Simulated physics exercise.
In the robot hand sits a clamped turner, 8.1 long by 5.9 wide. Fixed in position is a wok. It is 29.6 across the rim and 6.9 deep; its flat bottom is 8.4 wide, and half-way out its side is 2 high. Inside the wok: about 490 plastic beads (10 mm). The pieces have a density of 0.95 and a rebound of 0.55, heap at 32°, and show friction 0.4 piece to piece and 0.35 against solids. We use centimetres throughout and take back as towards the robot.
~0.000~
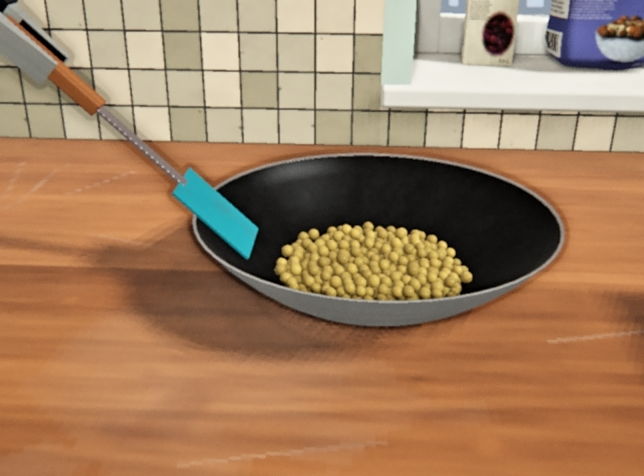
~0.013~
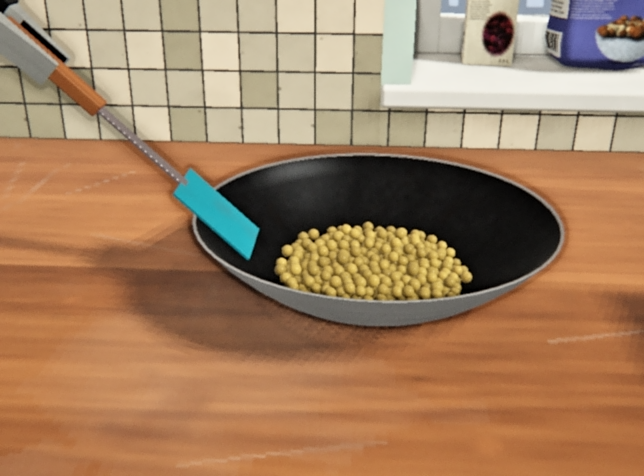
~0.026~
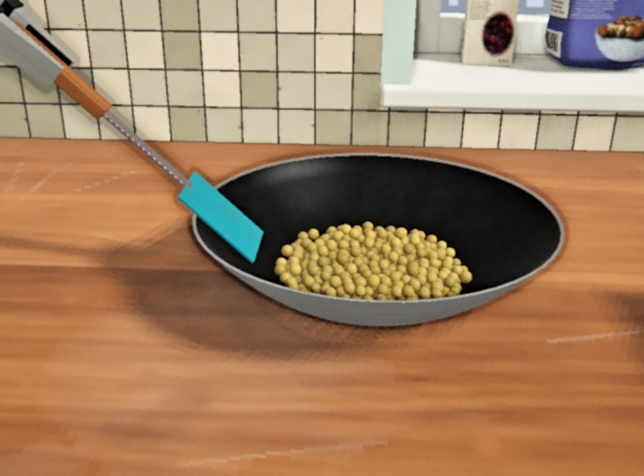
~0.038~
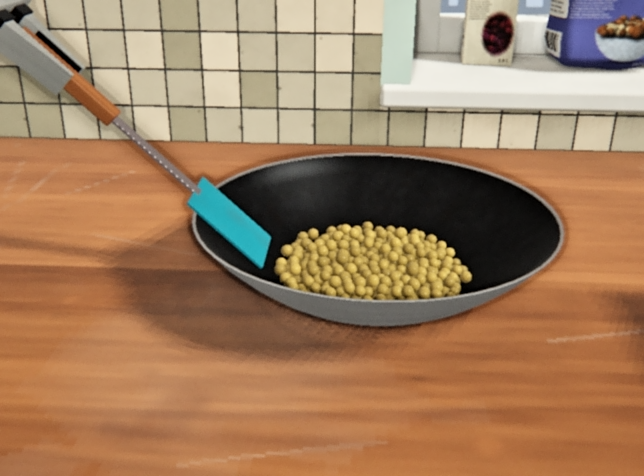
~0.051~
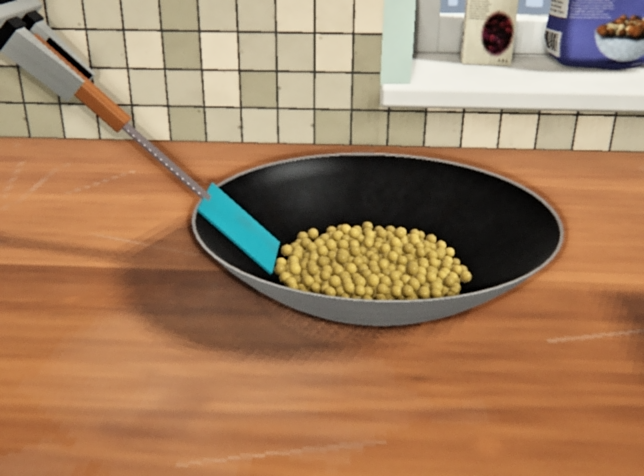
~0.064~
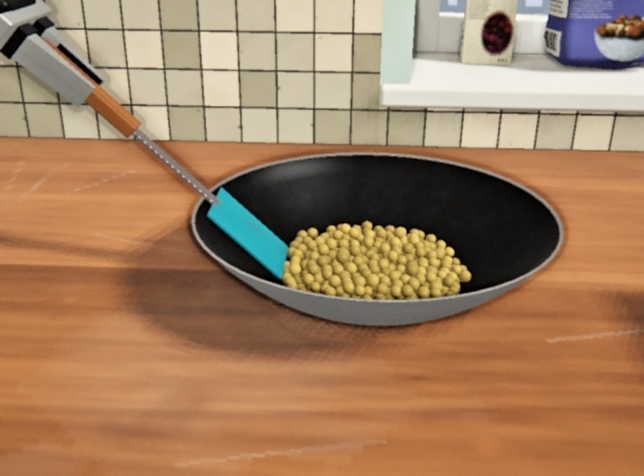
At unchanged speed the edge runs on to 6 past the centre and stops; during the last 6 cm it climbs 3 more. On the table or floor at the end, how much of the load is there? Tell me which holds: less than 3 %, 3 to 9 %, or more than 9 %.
Less than 3 % holds.
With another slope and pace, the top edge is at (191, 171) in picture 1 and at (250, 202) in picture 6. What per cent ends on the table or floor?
Near 5 in a hundred.
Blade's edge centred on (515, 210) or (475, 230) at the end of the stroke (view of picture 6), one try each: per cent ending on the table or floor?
About 15 and 5 per cent.
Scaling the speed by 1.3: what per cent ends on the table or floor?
Roughly 0 per cent.
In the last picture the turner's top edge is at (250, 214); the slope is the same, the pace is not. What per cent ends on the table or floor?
That share would be about 10 percent.
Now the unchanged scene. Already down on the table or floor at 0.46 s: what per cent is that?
About 0 per cent.
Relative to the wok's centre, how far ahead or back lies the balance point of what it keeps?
About 3.5 centimetres ahead.
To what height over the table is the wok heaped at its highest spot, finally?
About 5.5 cm.
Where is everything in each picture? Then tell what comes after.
The first frame shows turner top edge at (181, 180), sloping 44°; upper third of the load around (372, 260), from x 280 to 465, top at y 225; 487 in the wok.
The second frame shows turner top edge at (182, 181), sloping 44°; upper third of the load around (372, 260), from x 280 to 465, top at y 225.
The third frame shows turner top edge at (186, 184), sloping 44°; upper third of the load around (372, 260), from x 280 to 465, top at y 225.
The fourth frame shows turner top edge at (195, 190), sloping 44°; upper third of the load around (372, 260), from x 280 to 465, top at y 225.
The fifth frame shows turner top edge at (205, 196), sloping 44°; upper third of the load around (371, 259), from x 280 to 465, top at y 225.
The sixth frame shows turner top edge at (214, 201), sloping 44°; upper third of the load around (369, 261), from x 285 to 465, top at y 225; 487 in the wok.
By 0.14 s, sloping 44°, highest piece 6 above the table; 487 in the wok.
By 0.22 s, sloping 44°, highest piece 4 above the table; 487 in the wok.
By 0.46 s, sloping 44°, highest piece 6 above the table; 487 in the wok.
By 1.51 s, sloping 44°, highest piece 5 above the table; 487 in the wok.
Final count, 487 in the wok. That is 0 % on the table or floor.
